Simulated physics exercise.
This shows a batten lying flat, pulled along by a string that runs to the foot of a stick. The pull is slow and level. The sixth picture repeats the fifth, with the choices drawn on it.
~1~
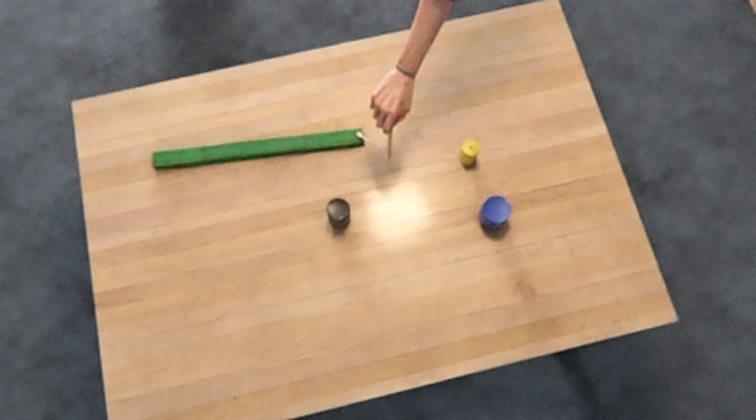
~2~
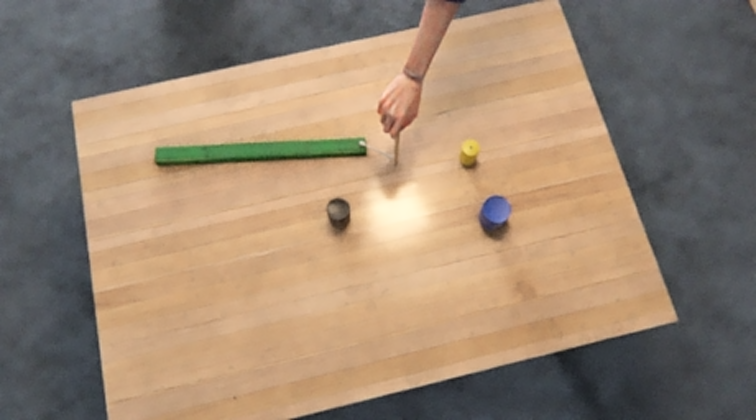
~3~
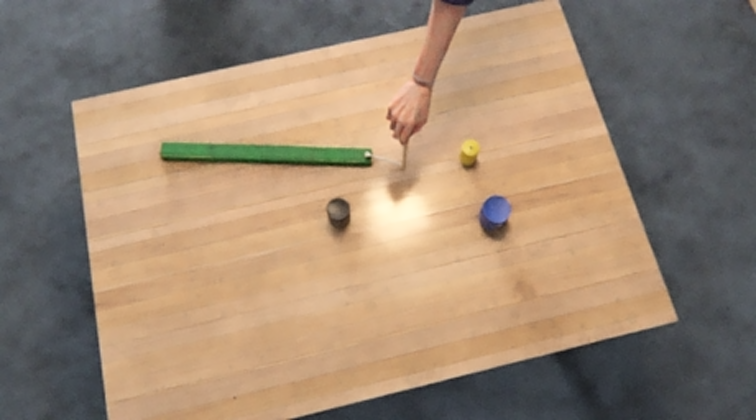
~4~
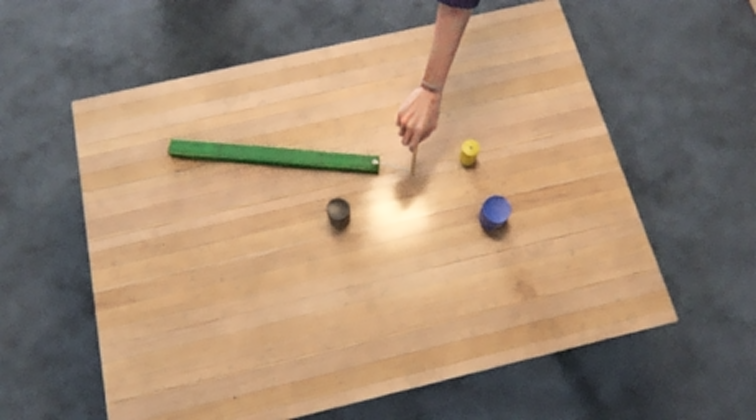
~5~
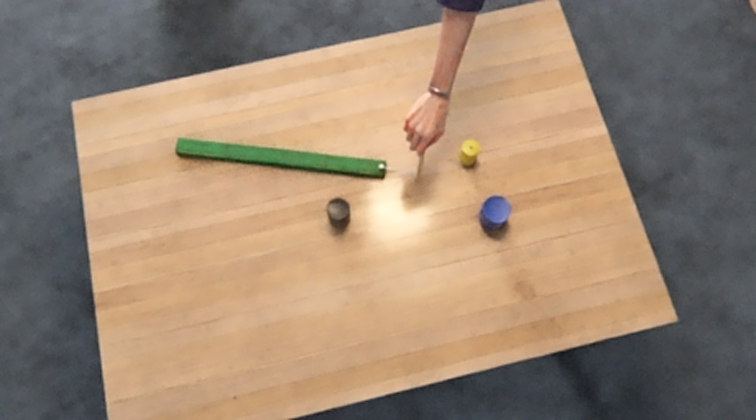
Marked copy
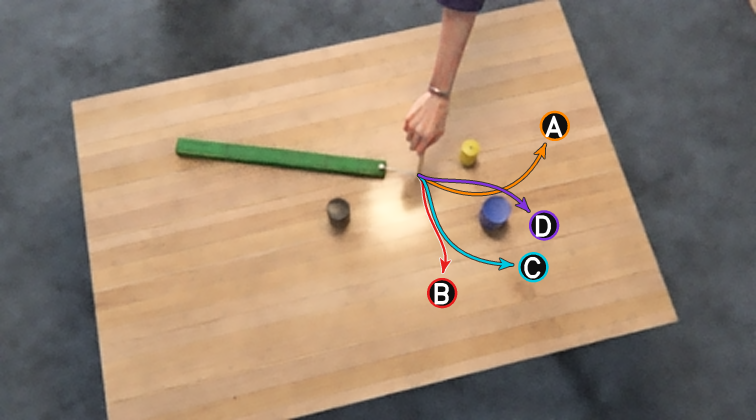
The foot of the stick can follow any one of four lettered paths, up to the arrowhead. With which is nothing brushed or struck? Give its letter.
Path C.
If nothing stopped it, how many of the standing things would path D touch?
It touches one.
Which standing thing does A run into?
It is the yellow candle.
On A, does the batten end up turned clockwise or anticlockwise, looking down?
On that path, anticlockwise.
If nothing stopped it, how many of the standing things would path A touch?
In all, one.
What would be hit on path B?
It is the black jar.
On the copy, A from (419, 175) via (493, 192) to (545, 145); B from (419, 175) via (434, 226) to (443, 272); C from (419, 175) via (446, 238) to (512, 265); D from (419, 175) via (481, 184) to (529, 211).
On C. First, foot of the stick (436, 221), middle of the batten (306, 169).
Then, foot of the stick (472, 258), middle of the batten (344, 191).
Finally, foot of the stick (518, 265), middle of the batten (384, 208); nothing has been touched.
By contrast, A meets the yellow candle; B meets the black jar; D meets the blue jar.
